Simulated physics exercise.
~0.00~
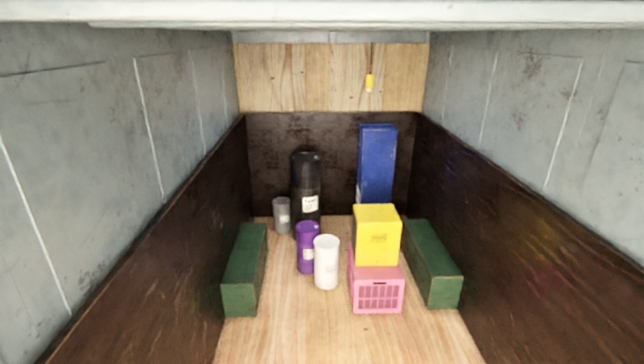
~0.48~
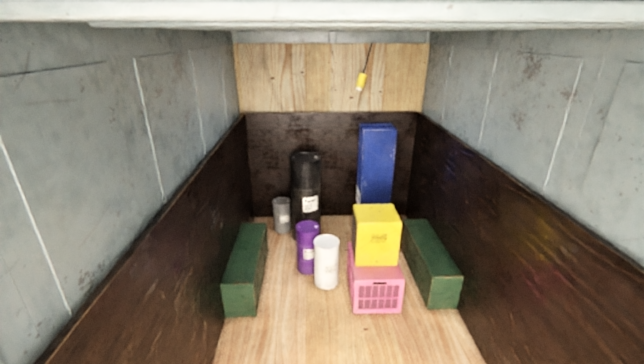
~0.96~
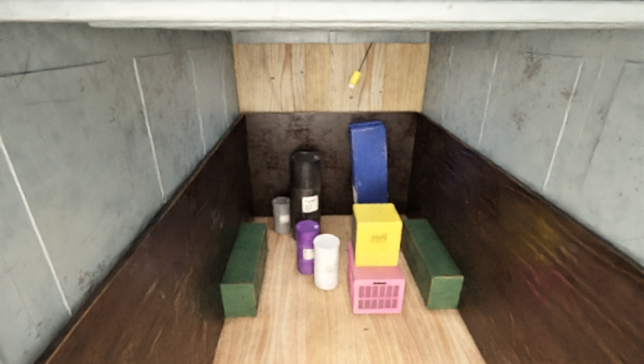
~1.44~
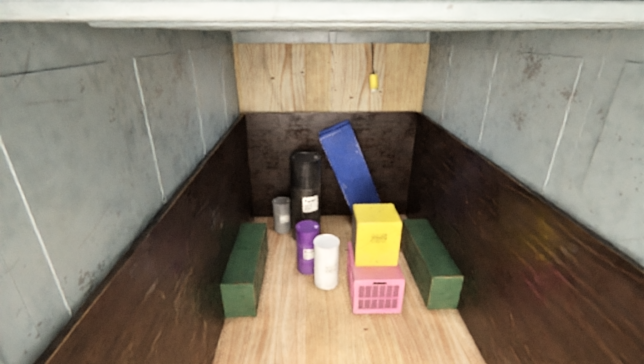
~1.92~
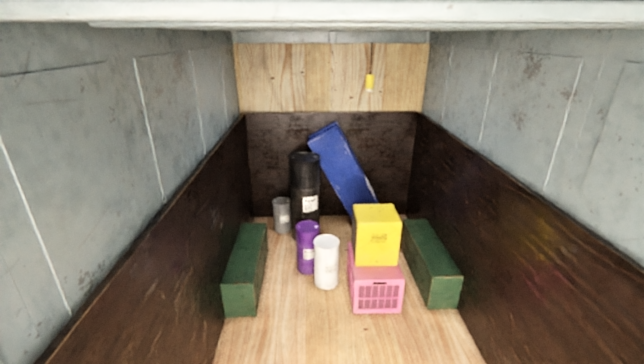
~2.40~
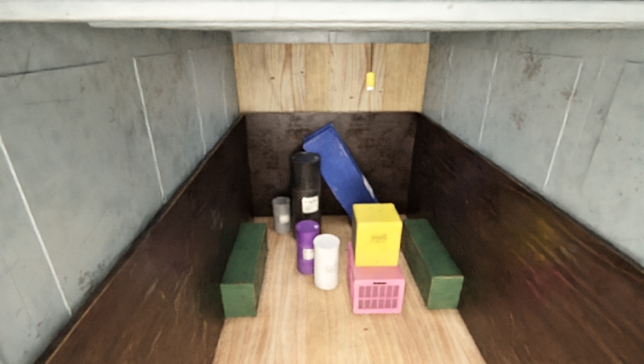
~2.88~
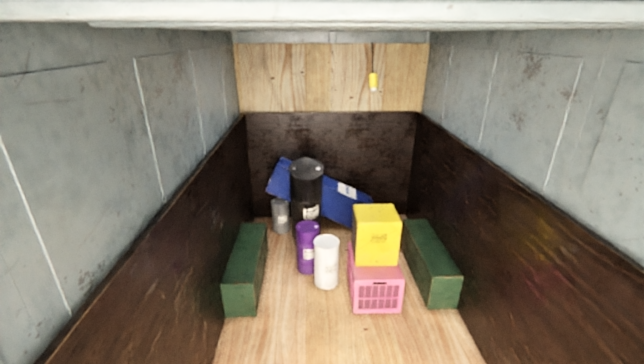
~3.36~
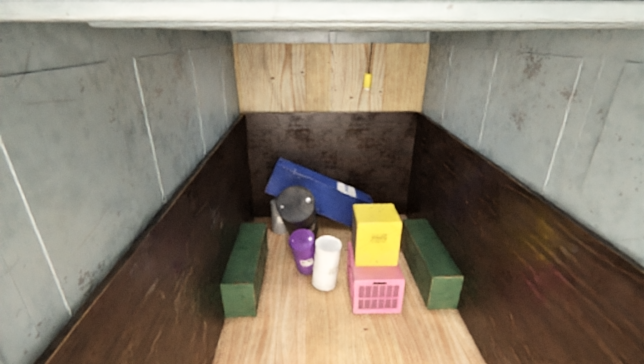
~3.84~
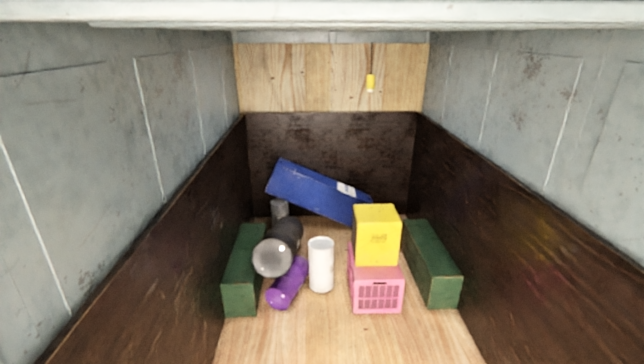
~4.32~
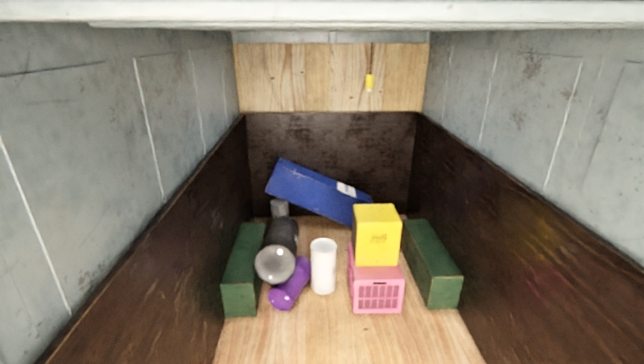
In a van's load bay, a tall blue box tips left, then a black drum and purple canister topple forward onto their sides.
